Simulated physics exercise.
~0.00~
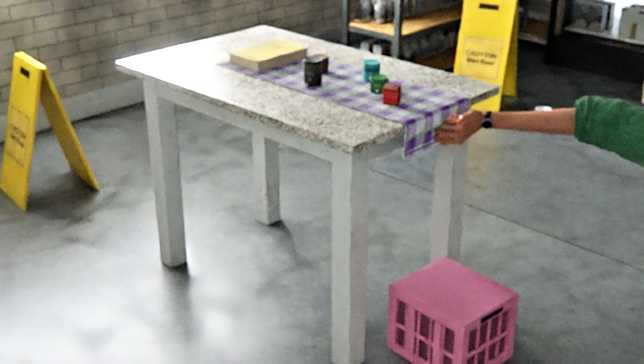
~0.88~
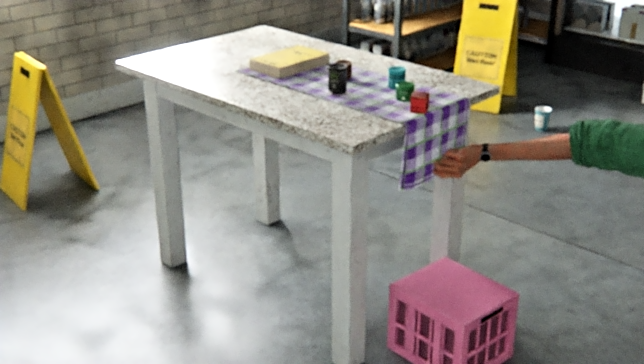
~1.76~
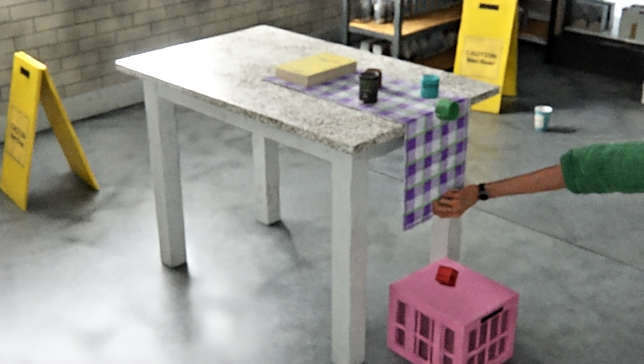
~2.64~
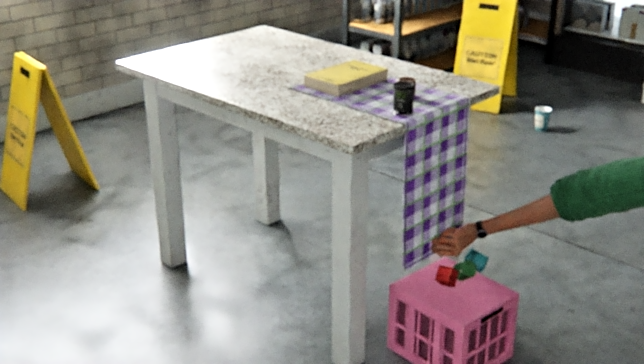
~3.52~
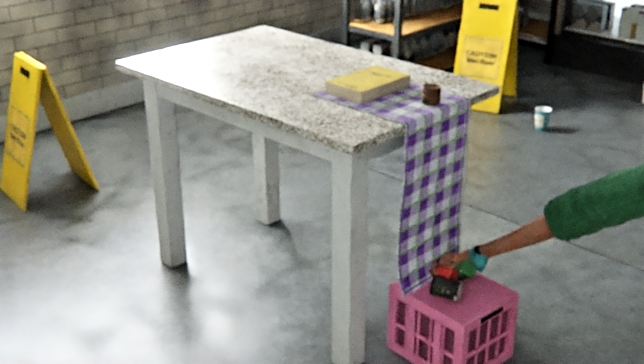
At a speckled table on a concrete floor, a hand drew a purple checked cloth down toward a pink crate, dropping the red cube, then the green and turquoise pots, then the black can, leaving the brown pot and yellow box on top.
